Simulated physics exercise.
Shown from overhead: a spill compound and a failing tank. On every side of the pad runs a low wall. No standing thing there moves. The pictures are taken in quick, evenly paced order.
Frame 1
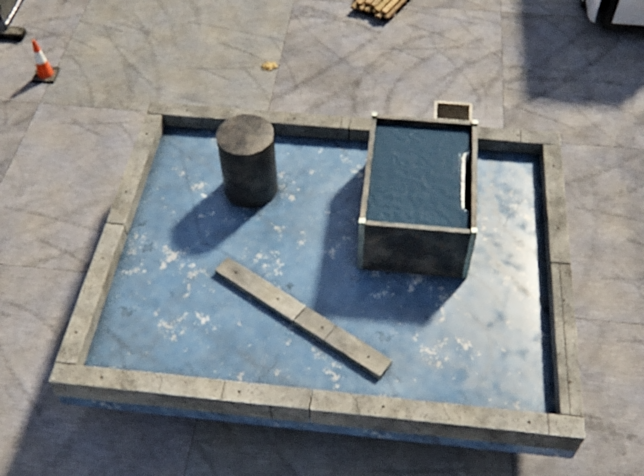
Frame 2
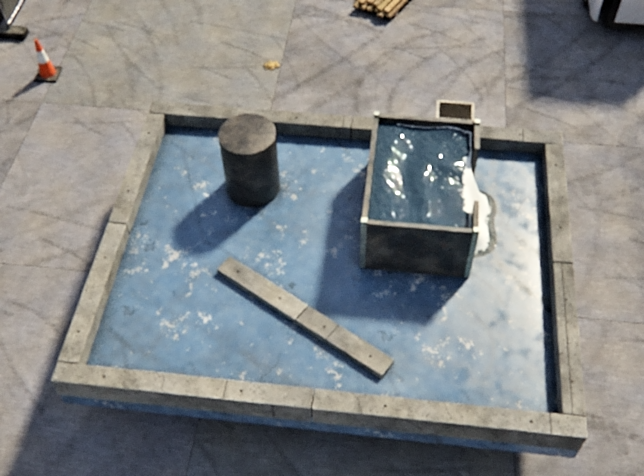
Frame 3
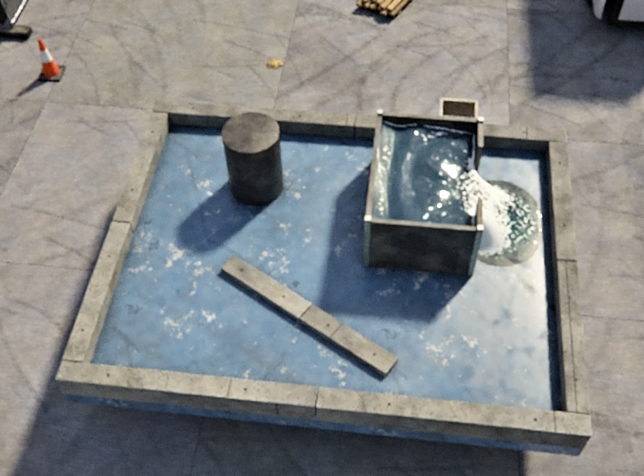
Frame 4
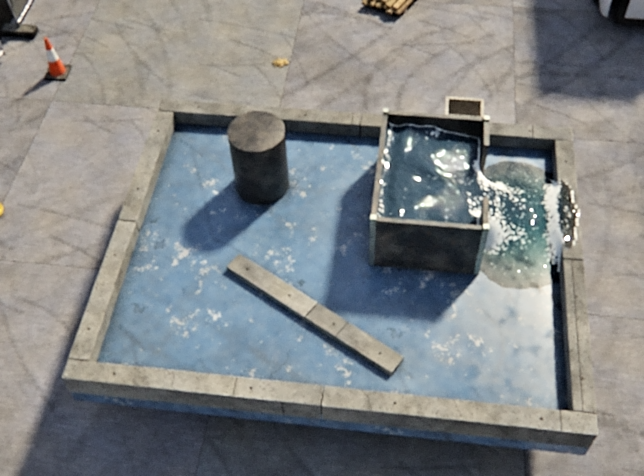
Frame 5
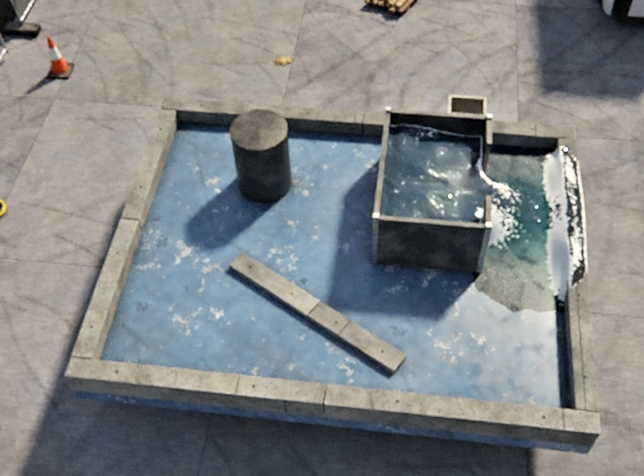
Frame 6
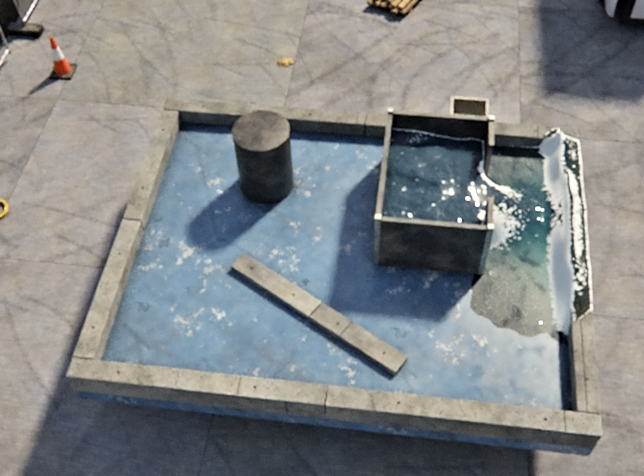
Walled concrete pad seen from above, with water pouring from an open tank's right side, hitting the low wall and spreading downward.
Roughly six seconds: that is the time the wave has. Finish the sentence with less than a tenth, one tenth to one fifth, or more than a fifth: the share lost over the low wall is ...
The share lost over the low wall is more than a fifth.
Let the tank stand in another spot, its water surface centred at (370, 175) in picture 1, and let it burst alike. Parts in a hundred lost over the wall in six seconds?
Measured share: Close to 14 per cent.
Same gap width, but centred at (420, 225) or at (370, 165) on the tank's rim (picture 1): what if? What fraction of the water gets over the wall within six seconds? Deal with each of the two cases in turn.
Near 10 per cent, then near 4 per cent.
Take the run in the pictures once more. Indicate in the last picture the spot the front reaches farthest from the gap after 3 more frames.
The wet edge reaches furthest near (563, 418).
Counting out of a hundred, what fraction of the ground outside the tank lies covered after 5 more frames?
That's roughly 20 per cent.
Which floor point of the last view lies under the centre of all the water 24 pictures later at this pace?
Roughly (418, 245) in the last picture.
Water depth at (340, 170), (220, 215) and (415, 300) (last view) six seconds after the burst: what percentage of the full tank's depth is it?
Respectively 4, 8 and 4 per cent.
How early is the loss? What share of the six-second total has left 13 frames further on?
That comes to 95 per cent, as I work it out.
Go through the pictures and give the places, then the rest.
Still water in the open tank at (421, 175), in the first frame.
The front is at (480, 251), out from the gap at (468, 207), in the second frame.
The front is at (534, 242), out from the gap at (471, 206), in the third frame.
The front is at (556, 274), out from the gap at (477, 204), in the fourth frame.
The front is at (561, 306), out from the gap at (480, 203), in the fifth frame.
Water pours out at (482, 204) and has run to (564, 335), in the sixth frame.
A moment on, water covers 20 % of the floor; the low wall has let 8 % over.
Next, water covers 20 % of the floor; the low wall has let 14 % over.
Then, water covers 35 % of the floor; the low wall has let 24 % over.
Later, water covers 60 % of the floor; the low wall has let 25 % over.
In the end, water covers 80 % of the floor; the low wall has let 25 % over.
